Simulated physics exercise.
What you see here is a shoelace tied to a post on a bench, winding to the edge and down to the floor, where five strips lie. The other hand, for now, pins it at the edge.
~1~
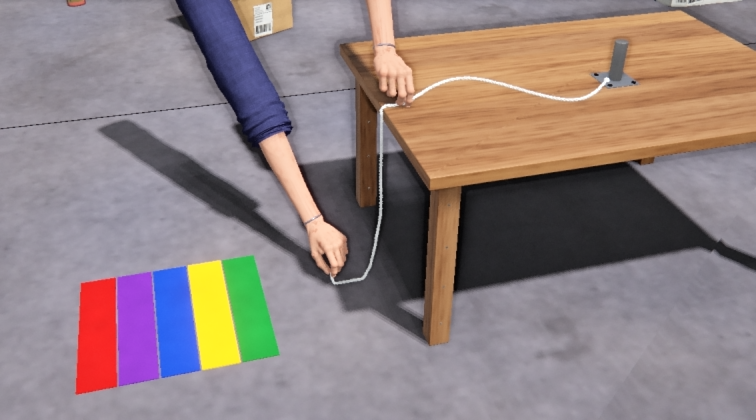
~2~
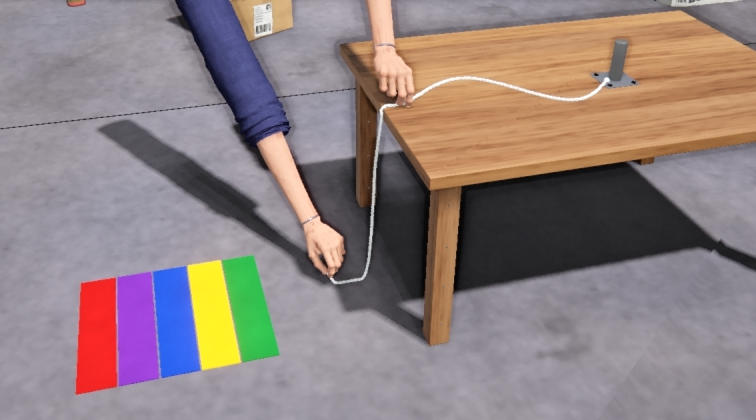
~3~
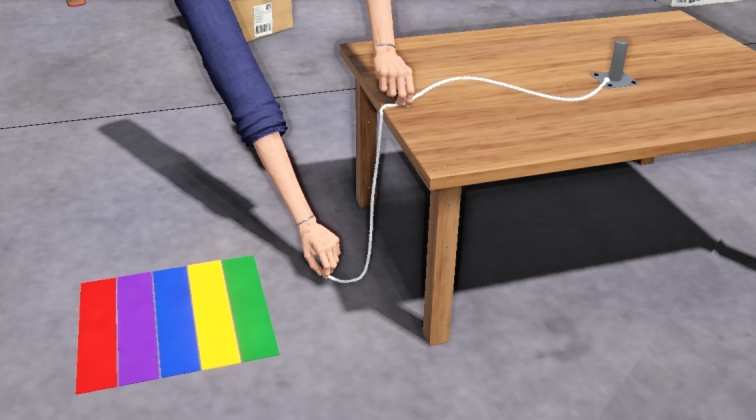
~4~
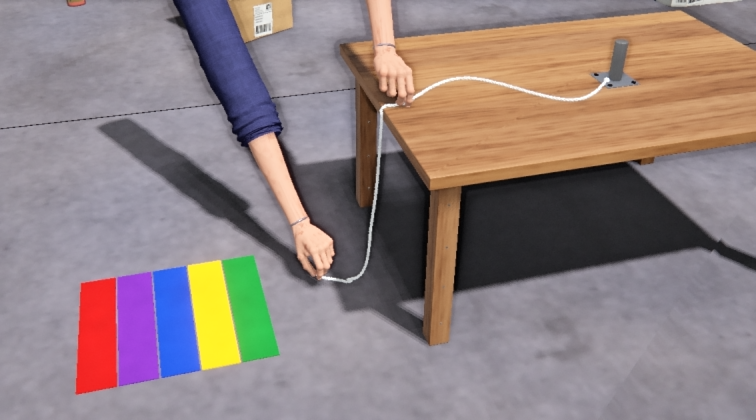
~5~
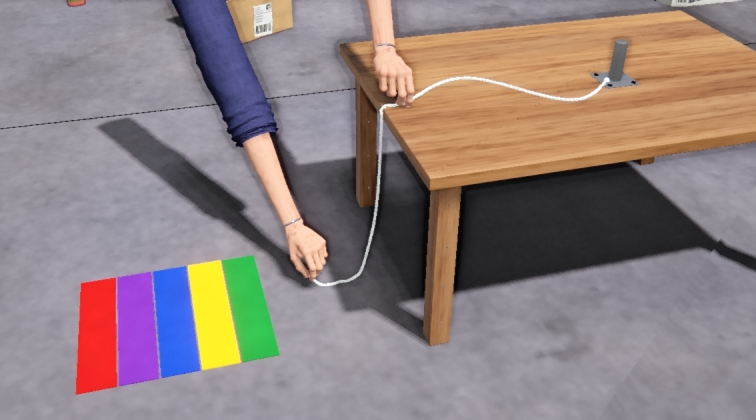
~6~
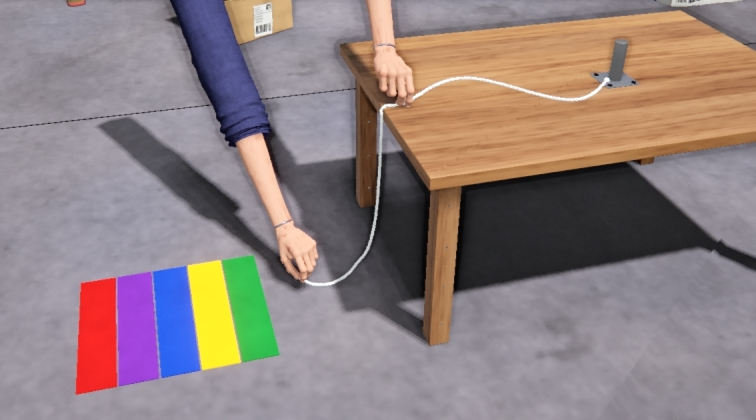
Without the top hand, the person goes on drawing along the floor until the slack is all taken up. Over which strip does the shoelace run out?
Over the purple strip.
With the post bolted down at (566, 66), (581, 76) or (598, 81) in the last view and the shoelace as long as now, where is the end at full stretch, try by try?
About (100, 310), (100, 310) and (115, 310).
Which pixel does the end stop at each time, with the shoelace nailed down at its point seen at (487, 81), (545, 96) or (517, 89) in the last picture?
First try around (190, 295), second around (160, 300), third around (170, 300).
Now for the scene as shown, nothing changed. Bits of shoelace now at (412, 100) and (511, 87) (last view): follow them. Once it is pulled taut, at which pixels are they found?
End points: Roughly (363, 121); roughly (485, 93).
Early on, end near (210, 294); over yellow.
Midway, end near (164, 301); over blue.
At the end of the slack, end near (135, 306); over purple. The purple one.
